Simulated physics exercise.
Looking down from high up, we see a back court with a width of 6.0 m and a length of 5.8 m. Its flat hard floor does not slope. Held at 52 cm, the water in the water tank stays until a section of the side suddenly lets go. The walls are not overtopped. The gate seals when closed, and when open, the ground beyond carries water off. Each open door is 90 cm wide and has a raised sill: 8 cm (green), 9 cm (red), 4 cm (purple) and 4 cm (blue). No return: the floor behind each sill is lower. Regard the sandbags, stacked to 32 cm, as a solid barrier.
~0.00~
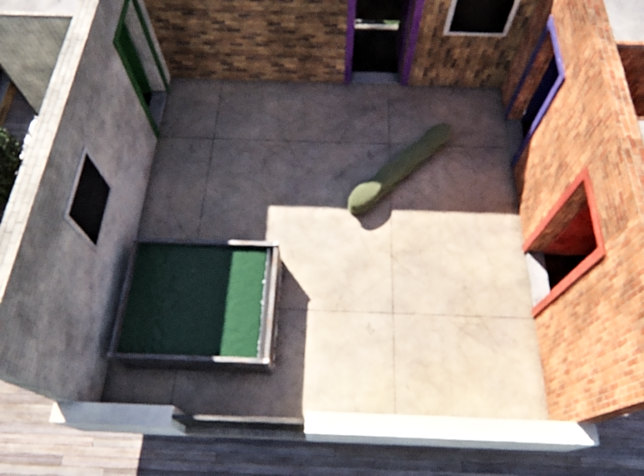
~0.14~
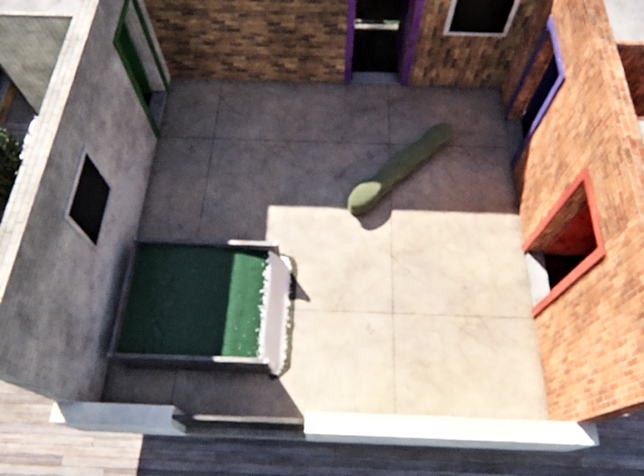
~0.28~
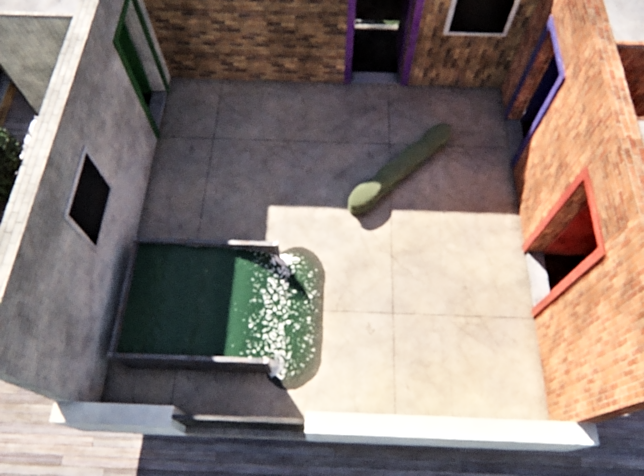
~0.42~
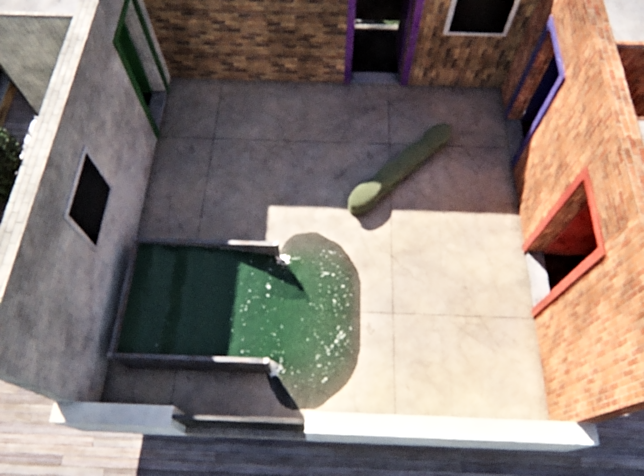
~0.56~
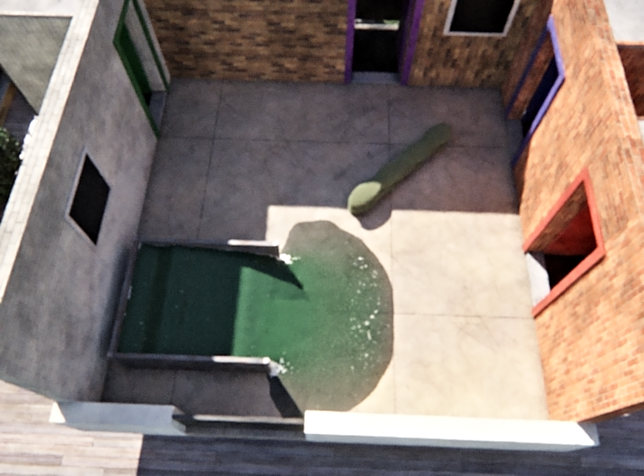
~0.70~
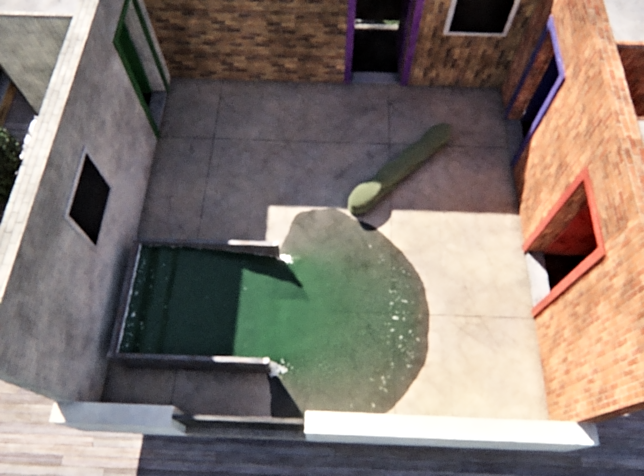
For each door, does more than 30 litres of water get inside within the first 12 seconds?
Door by door: The green door, no; the red door, yes; the purple door, no; the blue door, yes.
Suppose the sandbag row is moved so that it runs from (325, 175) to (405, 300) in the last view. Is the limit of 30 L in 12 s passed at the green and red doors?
Note - green: Limit held; red: Limit held.
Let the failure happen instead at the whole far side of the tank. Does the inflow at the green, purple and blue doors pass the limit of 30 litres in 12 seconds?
So green tops it, purple tops it, blue tops it.
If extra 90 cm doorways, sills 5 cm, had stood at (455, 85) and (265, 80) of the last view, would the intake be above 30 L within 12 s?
Taking them in order, the first gets enough and the second too little.
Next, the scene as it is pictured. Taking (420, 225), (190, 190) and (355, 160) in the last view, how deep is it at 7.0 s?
Depths in turn: Roughly 9, 0 and 3 centimetres.
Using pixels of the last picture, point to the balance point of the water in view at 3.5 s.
I'd put it close to (405, 297).
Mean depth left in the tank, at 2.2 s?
It averages close to 17 centimetres.
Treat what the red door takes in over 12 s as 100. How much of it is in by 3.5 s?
I'd put it at about 75 per cent by that point.
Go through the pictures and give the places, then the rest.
Still water, 52 cm deep, in the water tank at (199, 299), in the first frame.
Water pours out at (272, 310) and has run 0.9 m, to (286, 260); typically 4 cm deep outside, 52 cm at the water tank's back, in the second frame.
Water pours out at (272, 310) and has run 1.0 m, to (302, 254); typically 9 cm deep outside, 52 cm at the water tank's back, in the third frame.
Water pours out at (272, 311) and has run 1.3 m, to (330, 248); typically 7 cm deep outside, 52 cm at the water tank's back, in the fourth frame.
Water pours out at (272, 311) and has run 1.7 m, to (381, 275); typically 6 cm deep outside, 50 cm at the water tank's back, in the fifth frame.
Water pours out at (272, 311) and has run 2.2 m, to (418, 287); typically 5 cm deep outside, 44 cm at the water tank's back, in the sixth frame.
After 1.4 s water covers 35 % of the floor and is deepest (21 cm) near (280, 338); green door not reached, red door 9 cm at the sill, 0 L in, purple door not reached, blue door not reached.
After 2.2 s water covers 40 % of the floor and is deepest (34 cm) near (545, 414); green door not reached, red door 20 cm at the sill, 27 L in, purple door not reached, blue door not reached.
After 3.5 s water covers 45 % of the floor and is deepest (22 cm) near (463, 397); green door not reached, red door 18 cm at the sill, 85 L in, purple door not reached, blue door 7 cm at the sill, 4 L in.
After 7.0 s water covers 70 % of the floor and is deepest (14 cm) near (504, 123); green door not reached, red door 6 cm at the sill, 110 L in, purple door 5 cm at the sill, 1 L in, blue door 11 cm at the sill, 44 L in.
After 12.0 s water covers 95 % of the floor and is deepest (10 cm) near (116, 331); green door 6 cm at the sill, 0 L in, red door 4 cm at the sill, 110 L in, purple door 3 cm at the sill, 2 L in, blue door 5 cm at the sill, 87 L in.
